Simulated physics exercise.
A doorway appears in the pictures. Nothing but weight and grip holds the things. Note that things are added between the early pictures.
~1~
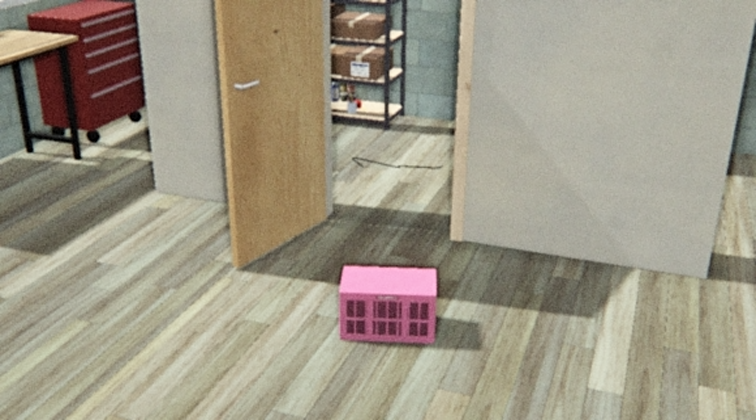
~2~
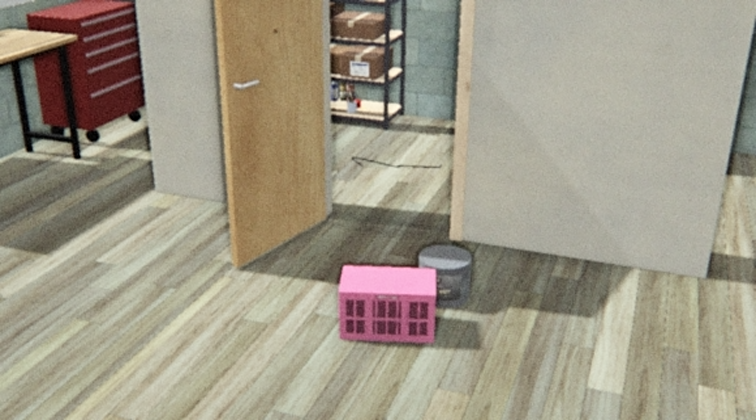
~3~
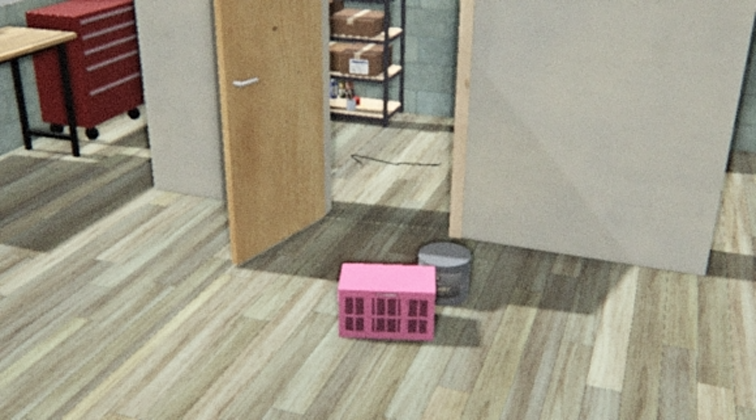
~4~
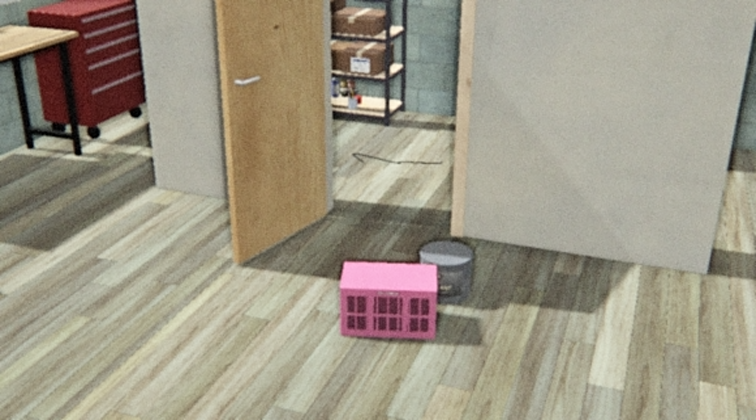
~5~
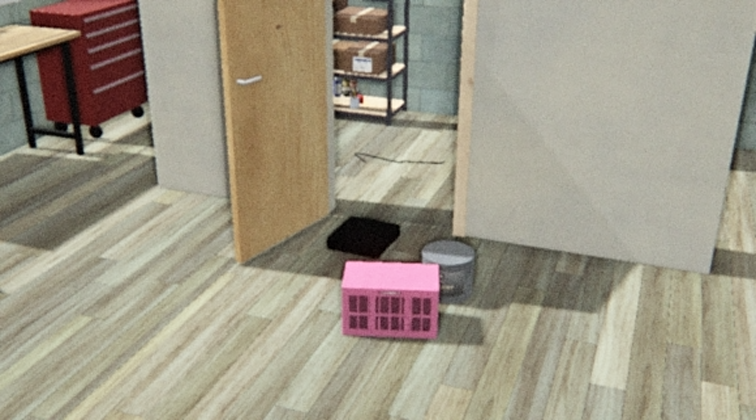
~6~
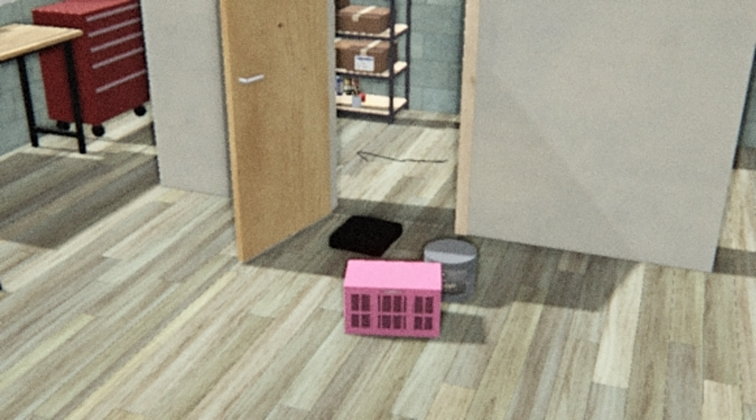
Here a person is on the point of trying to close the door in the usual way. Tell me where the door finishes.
It finishes flush in the frame.
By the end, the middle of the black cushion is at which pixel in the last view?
Pretty much around (435, 207), I'd say.
Then, 0.90 s after the last picture, door at 67°; black cushion slid a little near (371, 235).
Then, 1.40 s after the last picture, door at 39°; black cushion slid about its own width near (407, 228).
Then, 1.90 s after the last picture, door at 13°; black cushion slid about its own width near (430, 218).
At rest, door at 0°; moved from the start, black cushion; the other 2 in place. Seen from the same camera at the end, black cushion near (435, 207).
